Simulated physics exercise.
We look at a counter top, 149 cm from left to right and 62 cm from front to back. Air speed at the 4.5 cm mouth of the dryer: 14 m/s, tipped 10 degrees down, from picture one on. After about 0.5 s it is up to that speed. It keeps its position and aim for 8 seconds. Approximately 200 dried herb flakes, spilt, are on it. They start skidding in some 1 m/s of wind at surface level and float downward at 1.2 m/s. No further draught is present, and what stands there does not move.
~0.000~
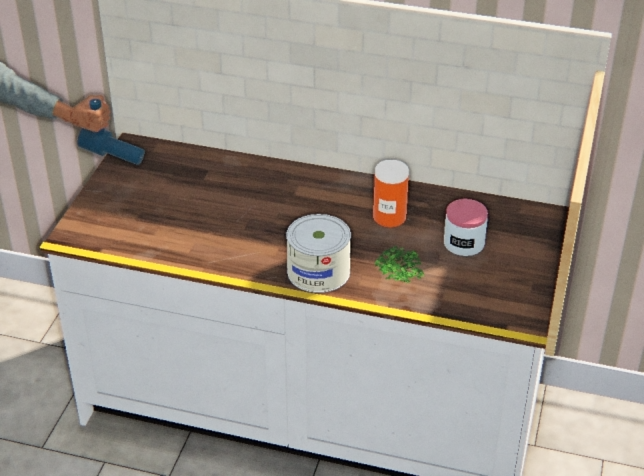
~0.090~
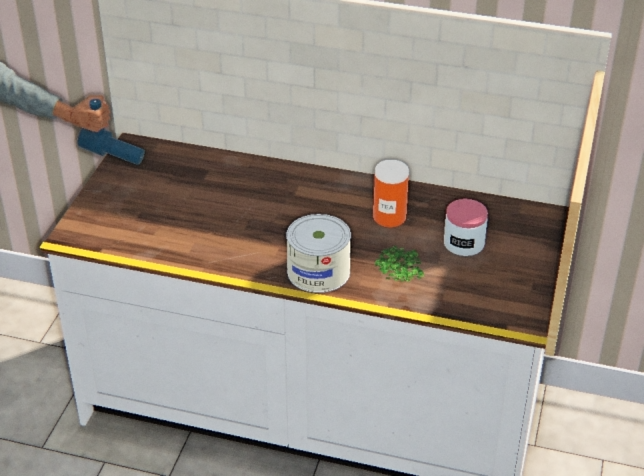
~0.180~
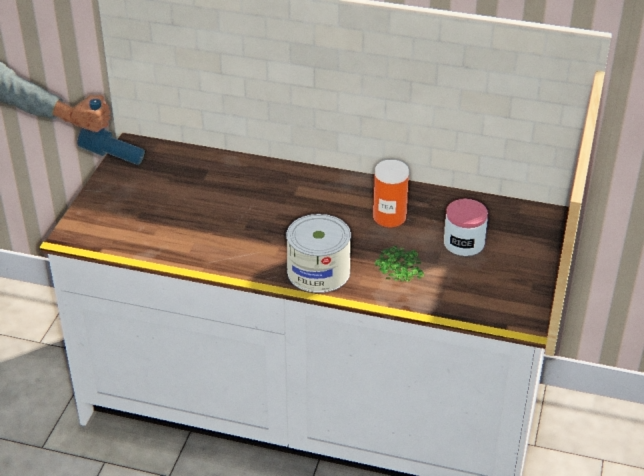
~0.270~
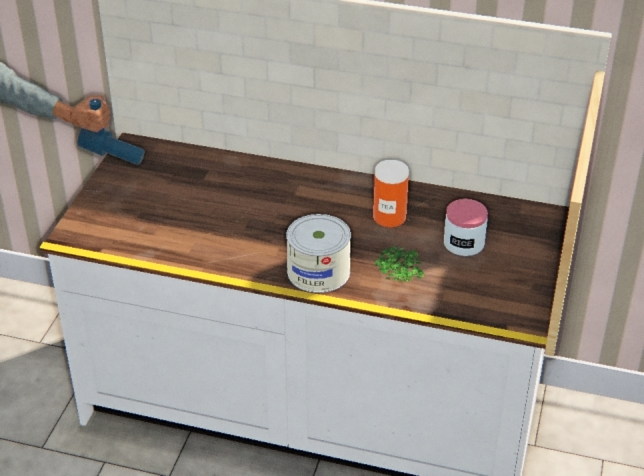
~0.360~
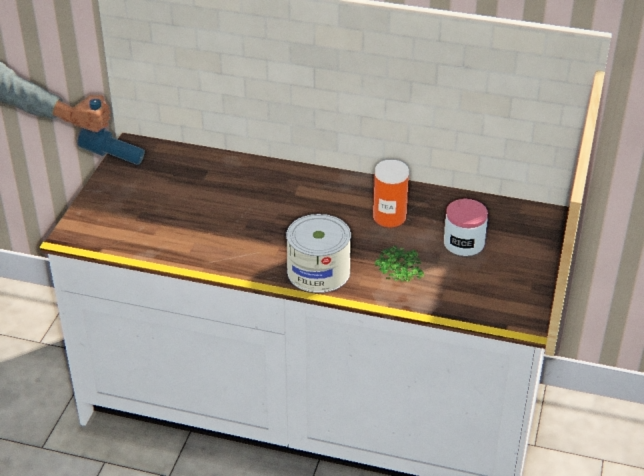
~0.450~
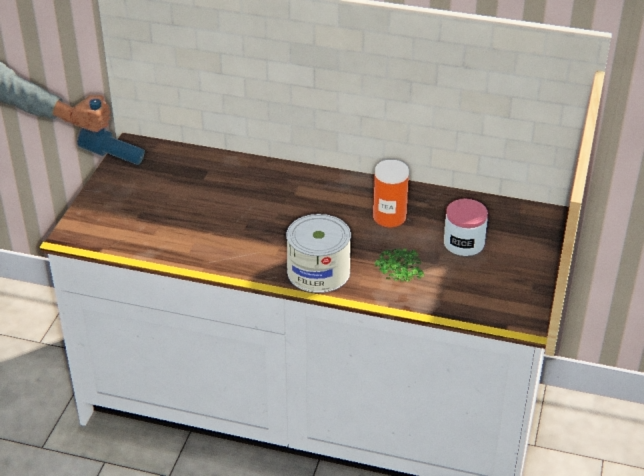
A hand holds a blue dryer over a wooden counter while the green flakes stay still.
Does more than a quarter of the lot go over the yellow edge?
Above a quarter.
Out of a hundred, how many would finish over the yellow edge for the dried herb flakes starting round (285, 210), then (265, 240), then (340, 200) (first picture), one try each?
Taking the three spots in order, you'd get around 40 percent, 100 percent and 1 percent.
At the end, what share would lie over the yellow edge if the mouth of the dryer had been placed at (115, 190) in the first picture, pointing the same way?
Around 70 per cent would end up there.
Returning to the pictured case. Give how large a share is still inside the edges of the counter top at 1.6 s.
I'd put it near 5 per cent.
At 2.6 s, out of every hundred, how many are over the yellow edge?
Close to 100 %.
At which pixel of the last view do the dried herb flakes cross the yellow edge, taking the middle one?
Close to pixel (461, 328).
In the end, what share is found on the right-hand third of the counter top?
Roughly 0 %.
After 1.6 s, 94 % are over the yellow edge; 84 % have settled or left.
After 2.6 s, 99 % are over the yellow edge; 99 % have settled or left.
After 4.4 s, 100 % are over the yellow edge; 100 % have settled or left.
After 8.0 s, at the end, 100 % are over the yellow edge.
